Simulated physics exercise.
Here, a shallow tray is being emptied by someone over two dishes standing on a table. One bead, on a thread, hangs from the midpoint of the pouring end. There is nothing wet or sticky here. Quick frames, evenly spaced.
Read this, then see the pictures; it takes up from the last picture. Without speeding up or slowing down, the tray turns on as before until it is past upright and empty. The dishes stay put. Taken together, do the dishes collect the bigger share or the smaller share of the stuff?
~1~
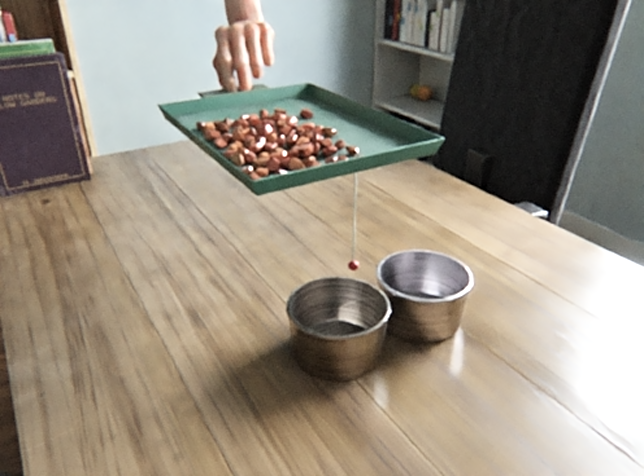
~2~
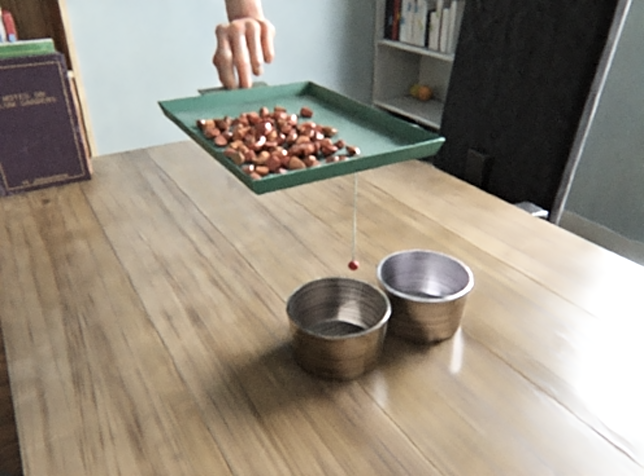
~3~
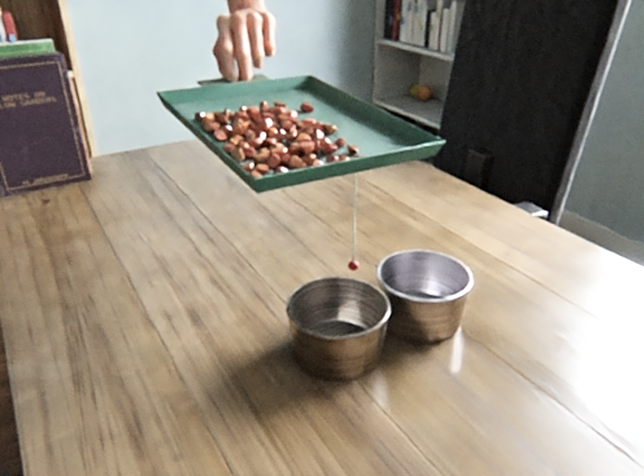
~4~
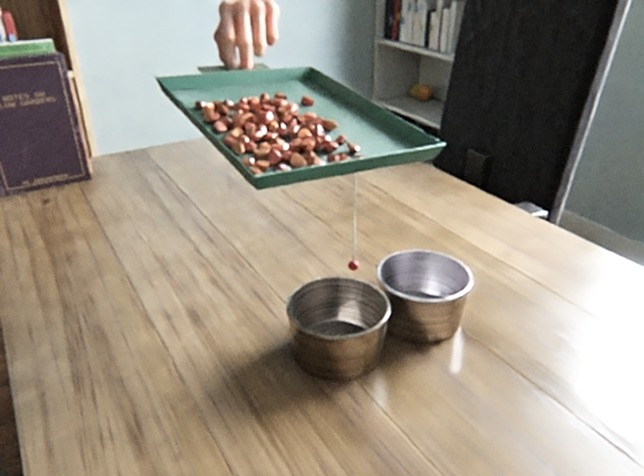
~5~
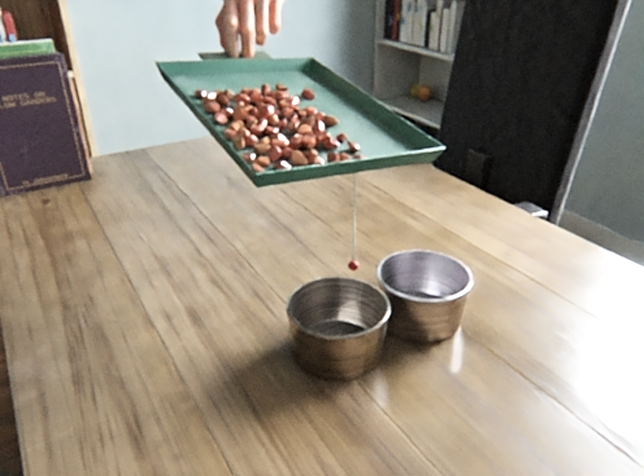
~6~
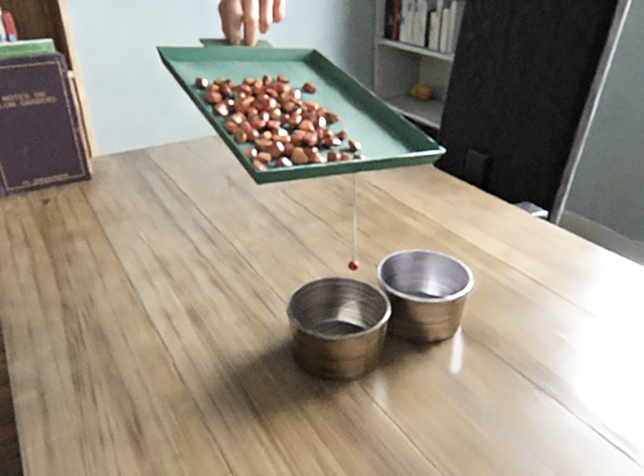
The caught share tops half.
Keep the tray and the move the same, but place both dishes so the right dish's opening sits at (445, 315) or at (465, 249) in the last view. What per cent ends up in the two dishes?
In turn 0 and 70 in a hundred.
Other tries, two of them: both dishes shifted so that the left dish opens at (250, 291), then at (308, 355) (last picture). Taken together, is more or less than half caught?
For the earlier try a smaller portion is kept, for the later one a smaller portion.
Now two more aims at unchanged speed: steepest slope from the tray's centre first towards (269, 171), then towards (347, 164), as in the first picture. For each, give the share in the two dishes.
Well, 20 percent for one and then 80 percent for the other.
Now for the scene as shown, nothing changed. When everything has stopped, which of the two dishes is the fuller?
It's the right side.
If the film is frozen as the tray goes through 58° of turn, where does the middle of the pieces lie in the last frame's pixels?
Somewhere about (381, 145).
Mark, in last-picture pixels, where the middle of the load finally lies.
Roughly at (425, 306), give or take.
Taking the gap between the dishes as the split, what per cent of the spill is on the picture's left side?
Roughly 10 in a hundred.
Just after the last frame, tray tipped steeply; almost all on the tray; just a few in the right dish; about a tenth in the air.
A moment on, tray tipped right over; about a tenth on the tray; about a tenth in the left dish; roughly half in the right dish; about a tenth outside both; roughly a quarter in the air.
Further on, tray tipped past a quarter turn; about a tenth in the left dish; roughly two thirds in the right dish; roughly a quarter outside both.
When it is over, tray tipped past a quarter turn; about a tenth in the left dish; roughly two thirds in the right dish; roughly a quarter outside both.
